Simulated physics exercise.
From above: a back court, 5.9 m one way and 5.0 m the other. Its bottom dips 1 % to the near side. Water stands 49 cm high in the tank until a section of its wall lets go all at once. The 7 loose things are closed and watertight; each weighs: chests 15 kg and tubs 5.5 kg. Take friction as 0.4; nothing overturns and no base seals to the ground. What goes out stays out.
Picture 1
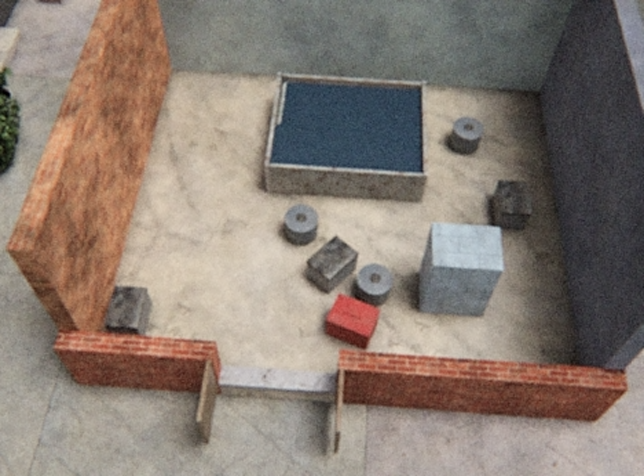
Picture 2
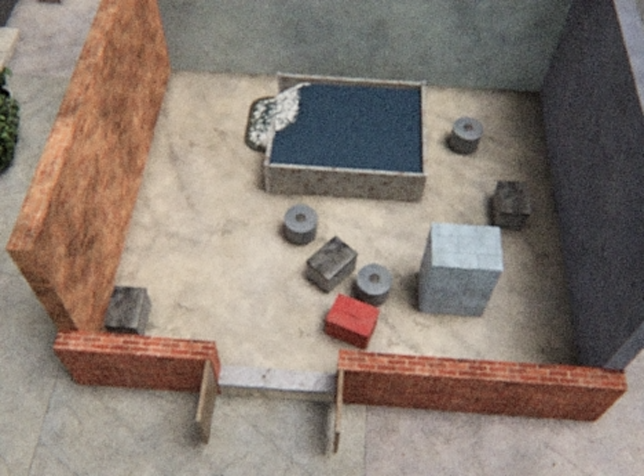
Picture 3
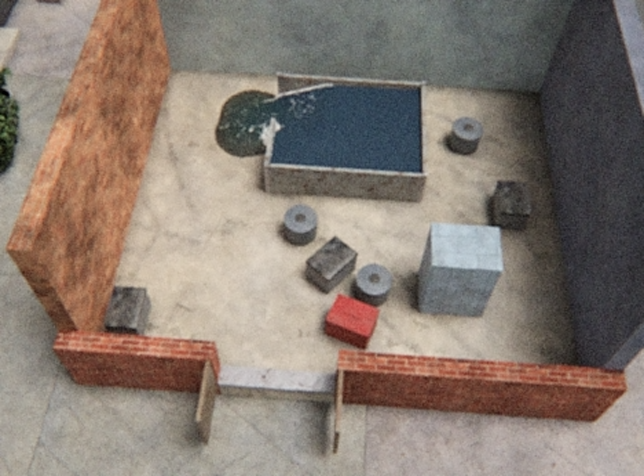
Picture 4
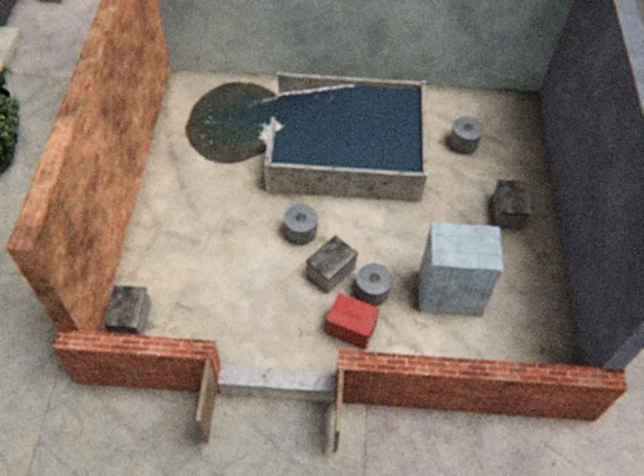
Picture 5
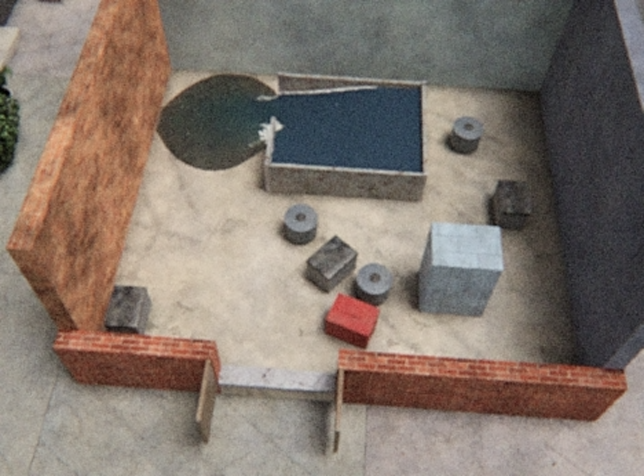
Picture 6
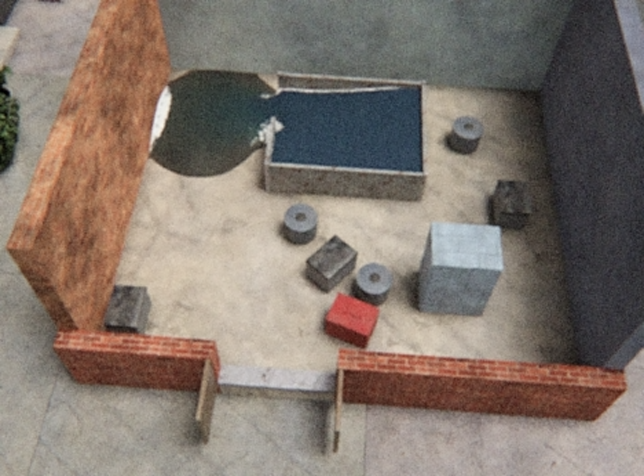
A walled court with a raised pool letting water out through its left side, the dark puddle spreading to the left wall.
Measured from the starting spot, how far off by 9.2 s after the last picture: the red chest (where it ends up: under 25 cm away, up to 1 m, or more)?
The red chest is nudged along.
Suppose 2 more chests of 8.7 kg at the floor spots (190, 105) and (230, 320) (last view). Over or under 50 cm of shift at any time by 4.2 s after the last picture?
In that order: Over, more.
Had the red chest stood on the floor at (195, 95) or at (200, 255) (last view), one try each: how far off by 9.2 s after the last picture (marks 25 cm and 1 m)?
In that order: It travels far; it gets carried off.
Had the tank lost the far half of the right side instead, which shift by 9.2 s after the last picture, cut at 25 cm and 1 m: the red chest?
In that case the red chest ends far away.
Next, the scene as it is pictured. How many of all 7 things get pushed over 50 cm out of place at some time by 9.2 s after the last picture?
3 of them.
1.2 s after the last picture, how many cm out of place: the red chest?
Roughly 0 cm by then.
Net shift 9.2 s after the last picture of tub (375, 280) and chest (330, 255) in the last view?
In that order: 80 cm, 0 cm.
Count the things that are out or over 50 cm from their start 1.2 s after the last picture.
By then 0.
Then, 1.2 s after the last picture the red chest is near (353, 314), 0.0 m from its start, aground; 0 of 7 are out; 0 afloat.
Then, 3.8 s after the last picture the red chest is near (353, 314), 0.0 m from its start, aground; 0 of 7 are out; 1 afloat.
Then, 6.2 s after the last picture the red chest is near (395, 305), 0.5 m from its start, aground; 0 of 7 are out; 1 afloat.
Then, 9.2 s after the last picture the red chest is near (402, 306), 0.6 m from its start, aground; 0 of 7 are out; 1 afloat.
